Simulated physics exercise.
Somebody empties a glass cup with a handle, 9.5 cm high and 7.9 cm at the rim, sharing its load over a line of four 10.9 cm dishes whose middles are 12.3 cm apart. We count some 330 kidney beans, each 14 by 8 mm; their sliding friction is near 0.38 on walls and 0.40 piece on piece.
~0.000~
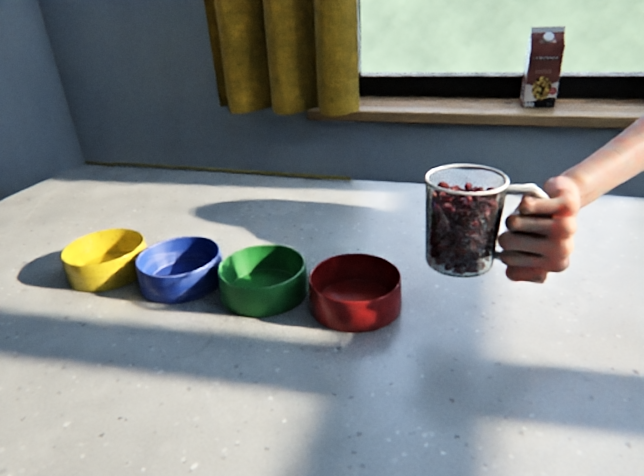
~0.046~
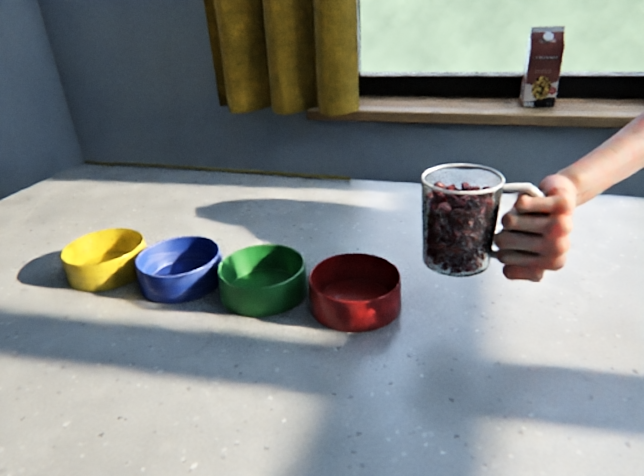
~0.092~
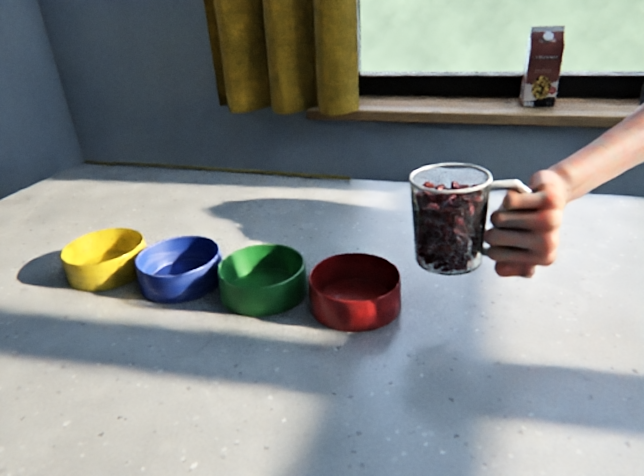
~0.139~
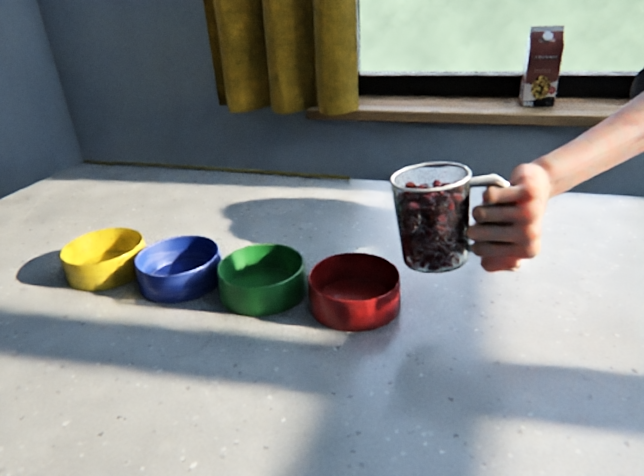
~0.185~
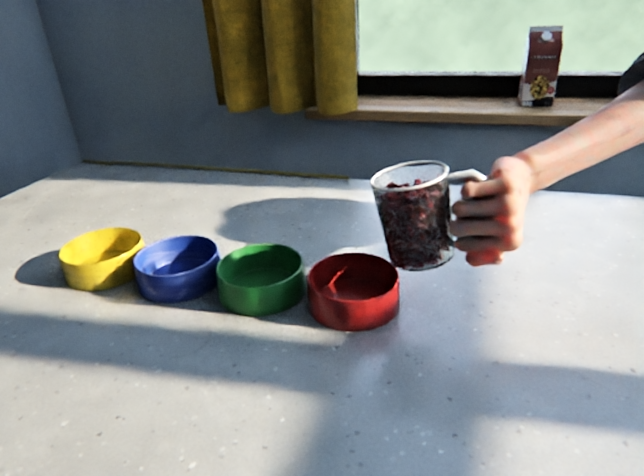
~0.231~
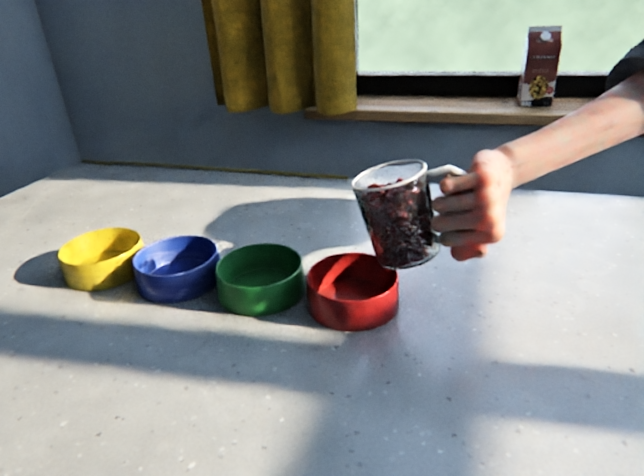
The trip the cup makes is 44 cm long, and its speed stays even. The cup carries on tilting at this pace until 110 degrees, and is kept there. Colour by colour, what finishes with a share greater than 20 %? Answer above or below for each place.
Red: Below, blue: Below, green: Below, yellow: Above, counter: Below.
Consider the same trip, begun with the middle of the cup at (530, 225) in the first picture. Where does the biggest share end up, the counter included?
The largest share ends at yellow.
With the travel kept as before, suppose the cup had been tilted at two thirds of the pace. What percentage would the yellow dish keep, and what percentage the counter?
Yellow 100; counter 0.
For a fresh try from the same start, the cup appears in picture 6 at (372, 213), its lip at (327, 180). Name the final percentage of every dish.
Red: 0 / blue: 0 / green: 0 / yellow: 90.
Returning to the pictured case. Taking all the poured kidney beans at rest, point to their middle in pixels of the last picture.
Centre at rest: Approx. (96, 255) px.
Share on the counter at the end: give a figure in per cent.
Roughly 10 per cent.
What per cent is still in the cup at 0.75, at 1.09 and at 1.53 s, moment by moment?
Going in order, it reads 100, then 95, and finally 20 per cent.
After 0.75 s, tilt 60 degrees; cup holds 100 %.
After 1.09 s, tilt 90 degrees; cup holds 95 %.
After 1.53 s, tilt 110 degrees; cup holds 20 %, yellow 70 %.
In the end, at 2.7 s, red 0 %, blue 0 %, green 0 %, yellow 90 %, counter 10 %.
